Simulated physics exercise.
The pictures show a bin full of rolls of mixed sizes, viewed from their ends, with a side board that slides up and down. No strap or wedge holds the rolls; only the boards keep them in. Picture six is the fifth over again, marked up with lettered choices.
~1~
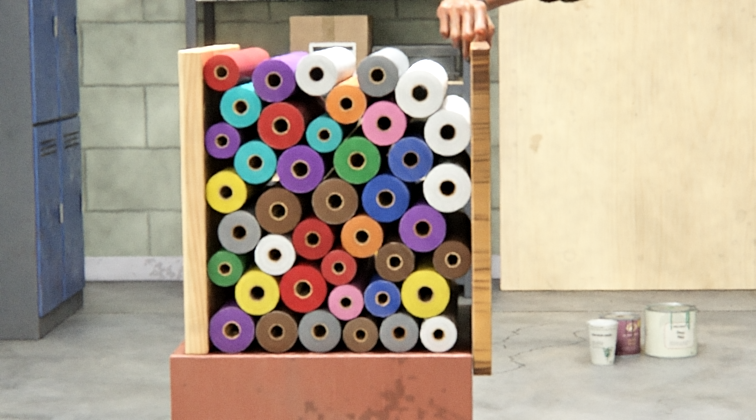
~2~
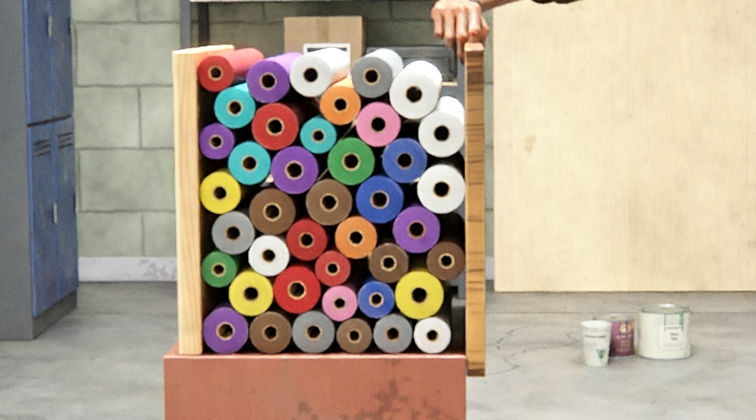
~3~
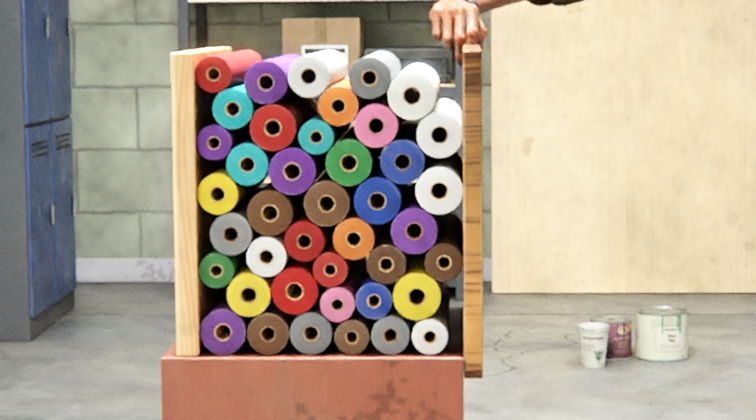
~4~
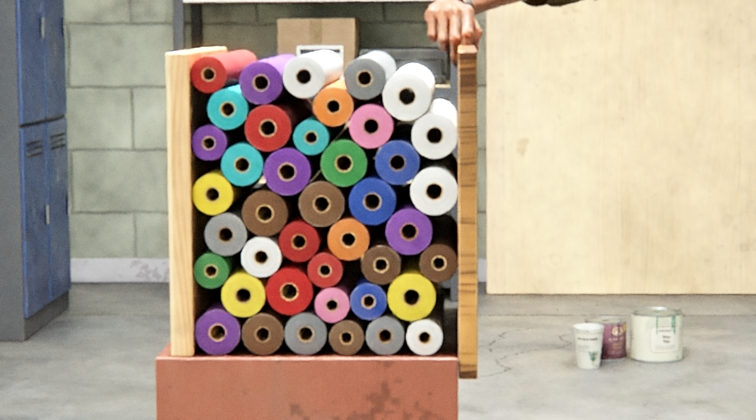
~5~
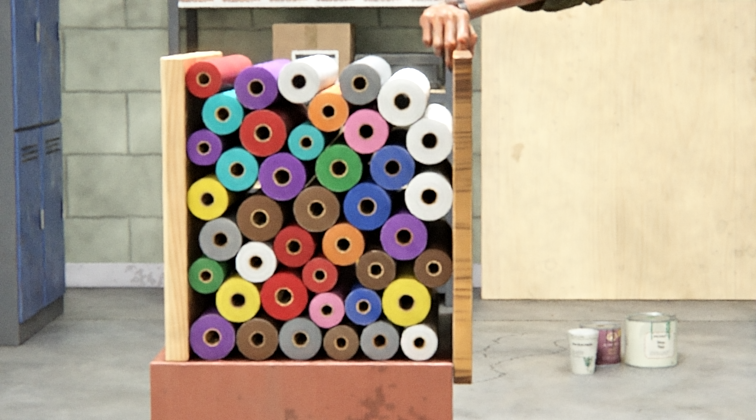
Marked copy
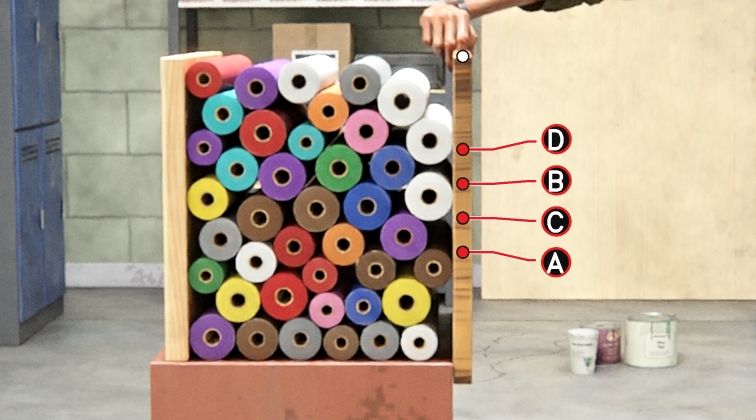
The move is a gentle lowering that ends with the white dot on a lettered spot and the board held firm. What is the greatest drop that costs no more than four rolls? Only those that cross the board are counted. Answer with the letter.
No lower than C.
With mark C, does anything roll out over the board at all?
Yes.
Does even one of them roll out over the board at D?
No.
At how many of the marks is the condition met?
The number is three.
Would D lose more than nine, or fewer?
It loses fewer than nine.
On the marked copy, A at (463, 252); B at (463, 184); C at (463, 218); D at (463, 149); the white dot at (463, 56).
Following C. Soon after the start, top of the board (453, 127).
Later, top of the board (453, 208).
In the end, top of the board (453, 218), three out over the board.
As for the rest, A more than four out over the board; B three out over the board; D none out over the board.
